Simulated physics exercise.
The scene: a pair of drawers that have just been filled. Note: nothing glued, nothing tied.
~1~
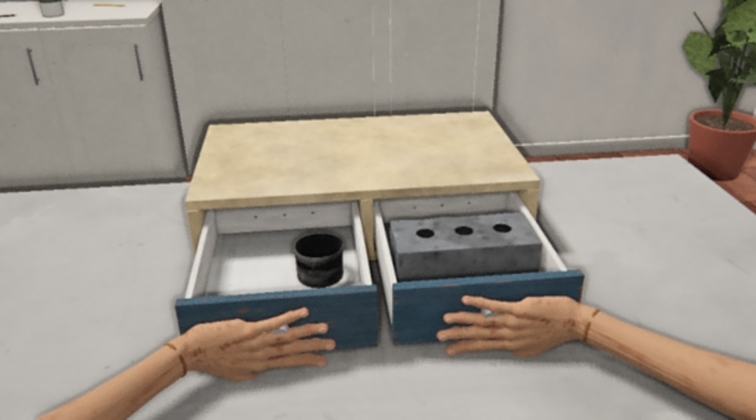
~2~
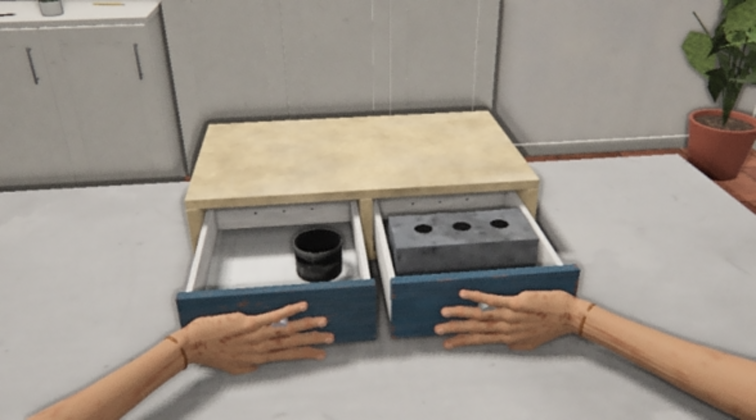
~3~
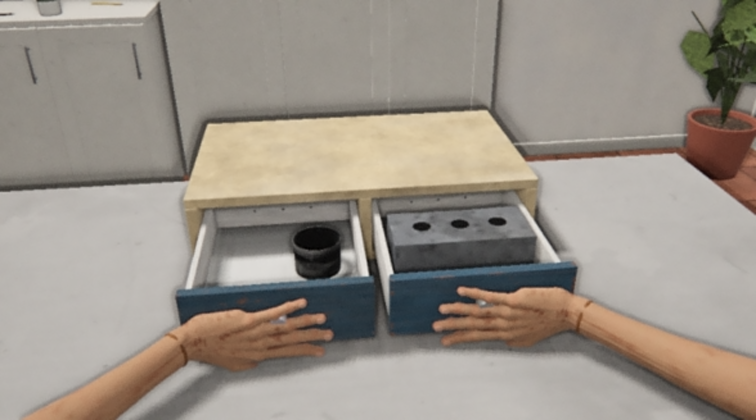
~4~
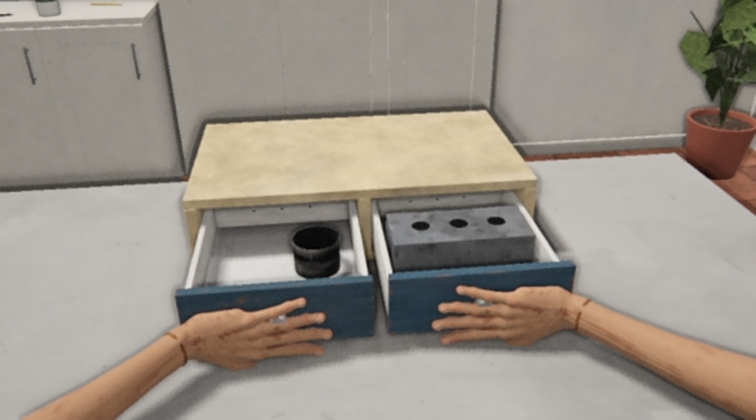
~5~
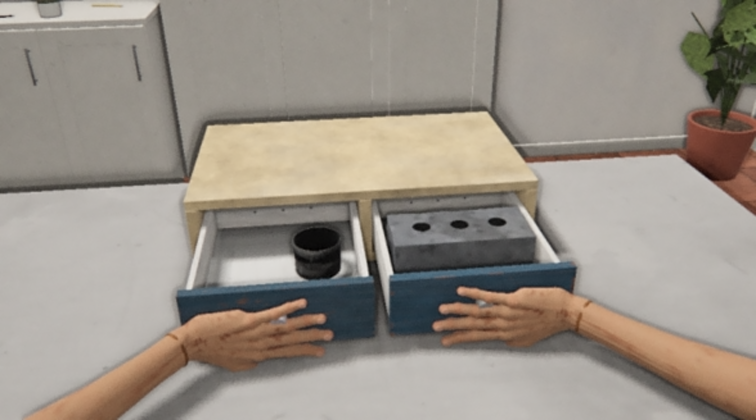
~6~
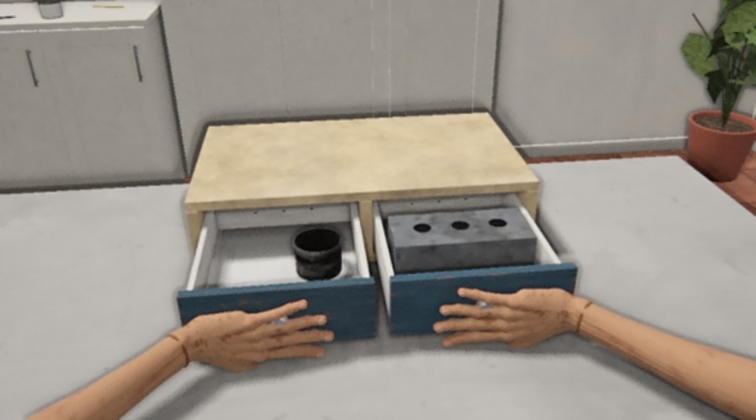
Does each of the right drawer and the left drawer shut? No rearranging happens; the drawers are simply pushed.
In the end right drawer: Fully inserted, left drawer: Fully inserted.
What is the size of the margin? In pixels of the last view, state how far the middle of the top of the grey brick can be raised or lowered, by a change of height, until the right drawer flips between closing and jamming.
12 pixels or so, going up.
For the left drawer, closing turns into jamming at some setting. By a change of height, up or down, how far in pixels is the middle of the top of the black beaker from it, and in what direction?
Up by around 20 pixels.
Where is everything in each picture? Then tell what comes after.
The first picture shows right drawer (463, 250) wide open; left drawer (282, 263) wide open; grey brick (463, 250).
The second picture shows left drawer (282, 258) wide open; black beaker (318, 256).
The third picture shows right drawer (458, 243) wide open.
The fourth picture shows left drawer (280, 255) wide open.
The fifth picture shows right drawer (458, 244) wide open; chest (358, 183).
The sixth picture shows right drawer (459, 245) wide open; left drawer (282, 257) wide open; grey brick (459, 245).
Then, 0.42 s on from there, right drawer starting in; left drawer starting in.
Then, 0.68 s on from there, right drawer about half in; left drawer about half in.
Then, 0.88 s on from there, right drawer nearly in; left drawer nearly in.
In the end, the right drawer goes all the way in; the left drawer goes all the way in.
